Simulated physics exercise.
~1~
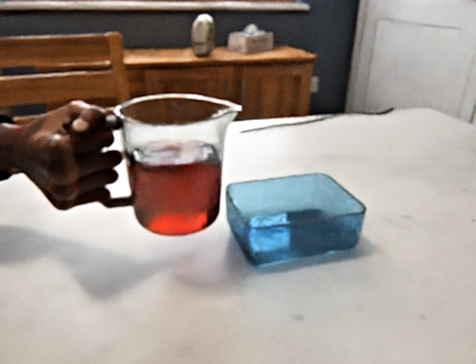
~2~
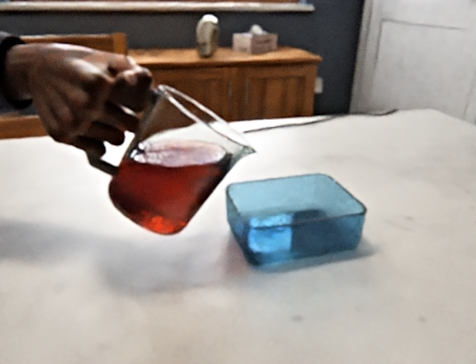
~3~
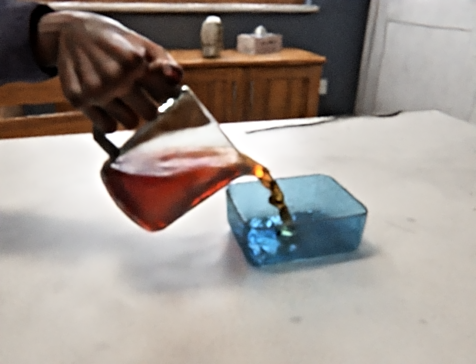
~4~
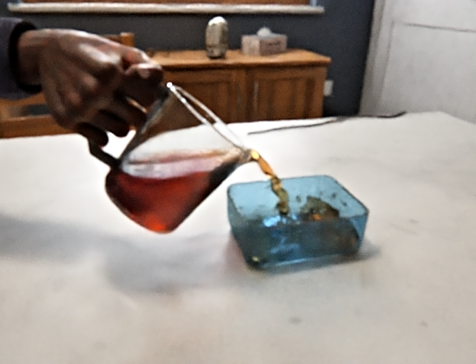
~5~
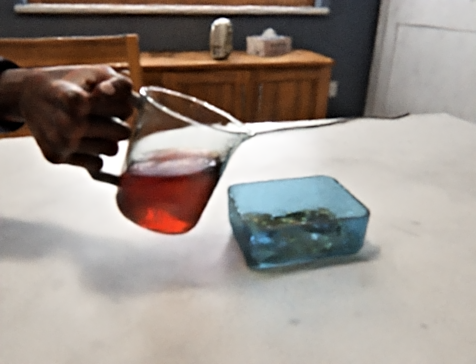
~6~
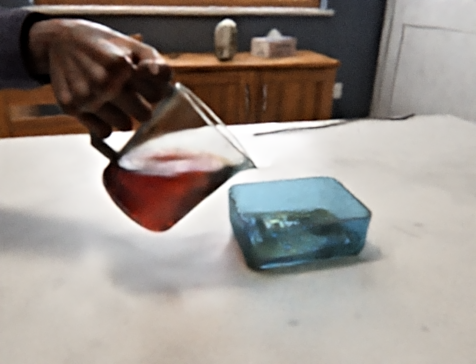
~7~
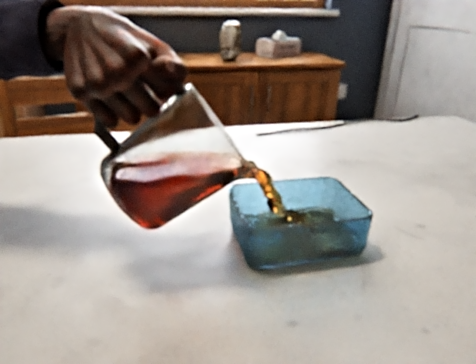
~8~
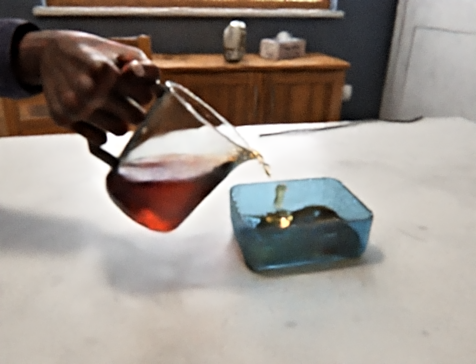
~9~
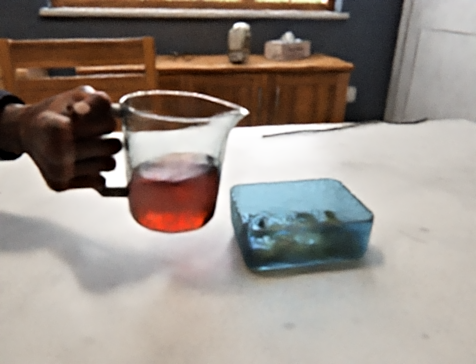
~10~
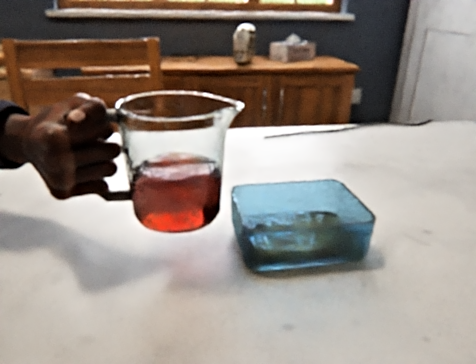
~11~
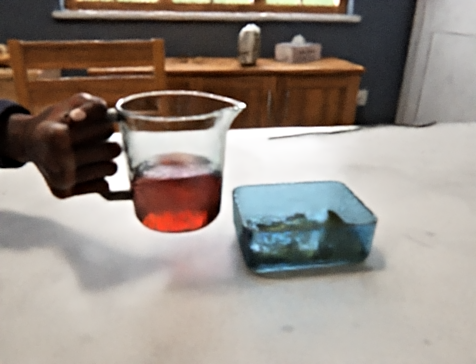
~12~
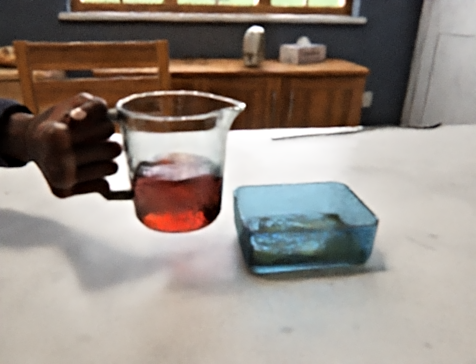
Hand-held glass pitcher of reddish tea tilting twice to pour into a blue food box, then levelling, still partly full.
